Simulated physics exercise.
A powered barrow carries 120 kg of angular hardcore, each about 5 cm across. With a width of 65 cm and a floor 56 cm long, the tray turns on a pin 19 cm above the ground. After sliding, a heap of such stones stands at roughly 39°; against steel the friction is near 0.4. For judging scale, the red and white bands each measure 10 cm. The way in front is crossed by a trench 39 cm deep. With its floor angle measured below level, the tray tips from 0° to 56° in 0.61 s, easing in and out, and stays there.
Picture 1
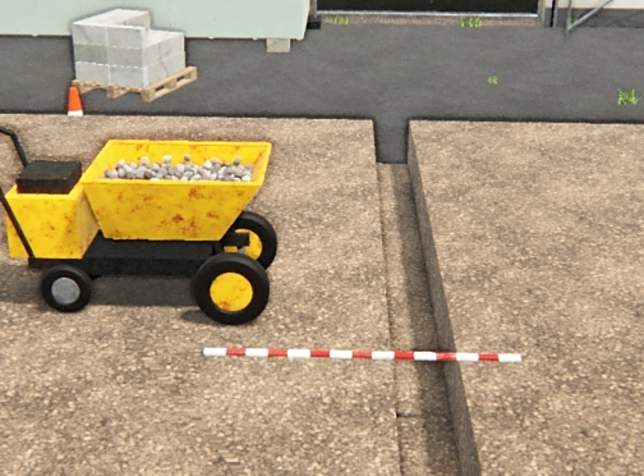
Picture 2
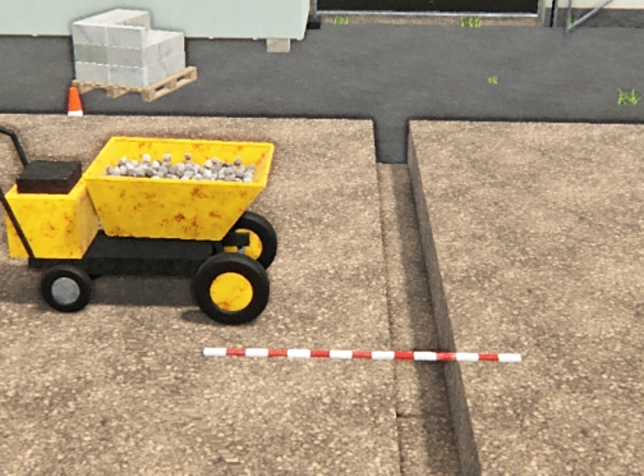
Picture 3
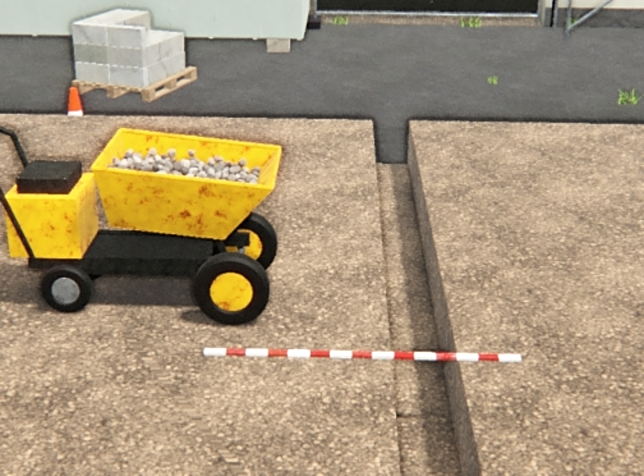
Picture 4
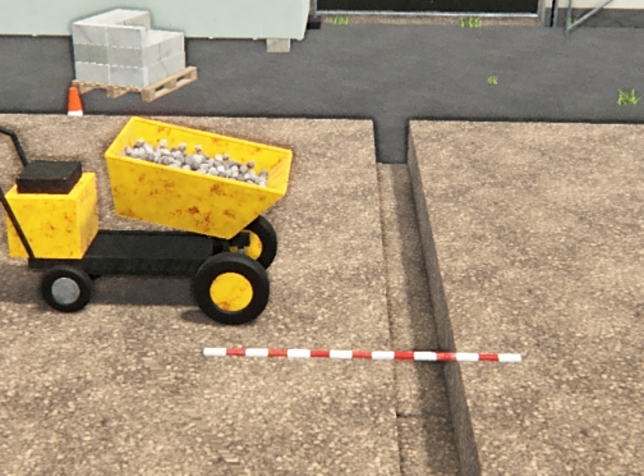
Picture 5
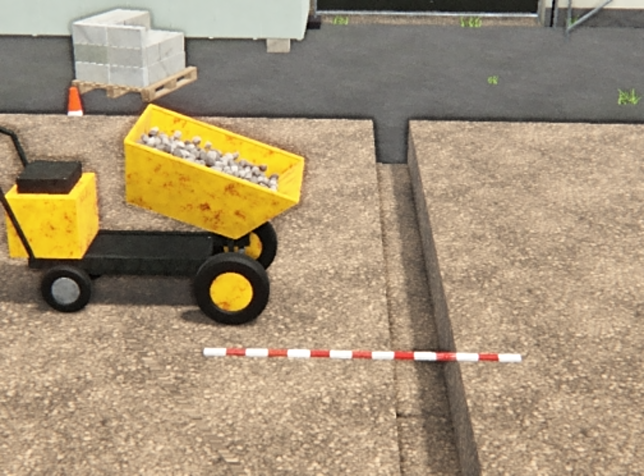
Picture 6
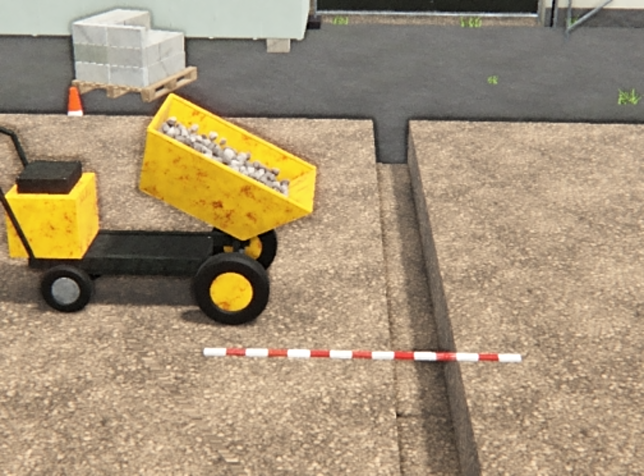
The footage shows a yellow powered barrow loaded with grey stones standing left of a narrow trench, near a red and white striped pole, as its tray gradually tilts forward to the right, its rear rising while the wheels stay still.
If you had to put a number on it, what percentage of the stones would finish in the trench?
I'd put it at about 26 percent.
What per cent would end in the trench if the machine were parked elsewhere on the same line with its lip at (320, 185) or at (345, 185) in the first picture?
About 15 per cent from the first spot, about 10 from the second.
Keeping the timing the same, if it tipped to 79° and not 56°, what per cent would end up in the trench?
In that case around 70 percent.
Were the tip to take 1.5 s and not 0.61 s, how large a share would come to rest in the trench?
In that case, around 0%.
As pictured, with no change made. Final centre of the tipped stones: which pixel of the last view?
I'd point to around (419, 358).
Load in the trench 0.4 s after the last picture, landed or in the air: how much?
By that point it's something like 0 in a hundred.
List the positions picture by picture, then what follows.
The first frame shows lip at (260, 185), floor tilted 0°, highest stones at (174, 169).
In the second frame, the tray is at 2°, its lip at (263, 186); the top of the load is at (160, 167).
The third frame shows lip at (272, 188), floor tilted 6°, highest stones at (144, 161).
In the fourth frame, the tray is at 12°, its lip at (284, 194); the top of the load is at (148, 151).
In the fifth frame, the tray is at 19°, its lip at (297, 201); the top of the load is at (158, 139).
The sixth frame shows lip at (311, 212), floor tilted 27°, highest stones at (175, 129).
Then, 0.2 s after the last picture the floor is at 48°, 100 % in the tray; the foremost stones are at (313, 221).
Then, 0.4 s after the last picture the floor is at 56°, 98 % in the tray, 2 % short of the trench; the foremost stones are at (374, 247).
Then, 0.8 s after the last picture the floor is at 56°, 70 % in the tray, 9 % short of the trench, 21 % in the trench; the foremost stones are at (451, 320).
Then, 2.7 s after the last picture the floor is at 56°, 65 % in the tray, 8 % short of the trench, 26 % in the trench; the foremost stones are at (462, 332).
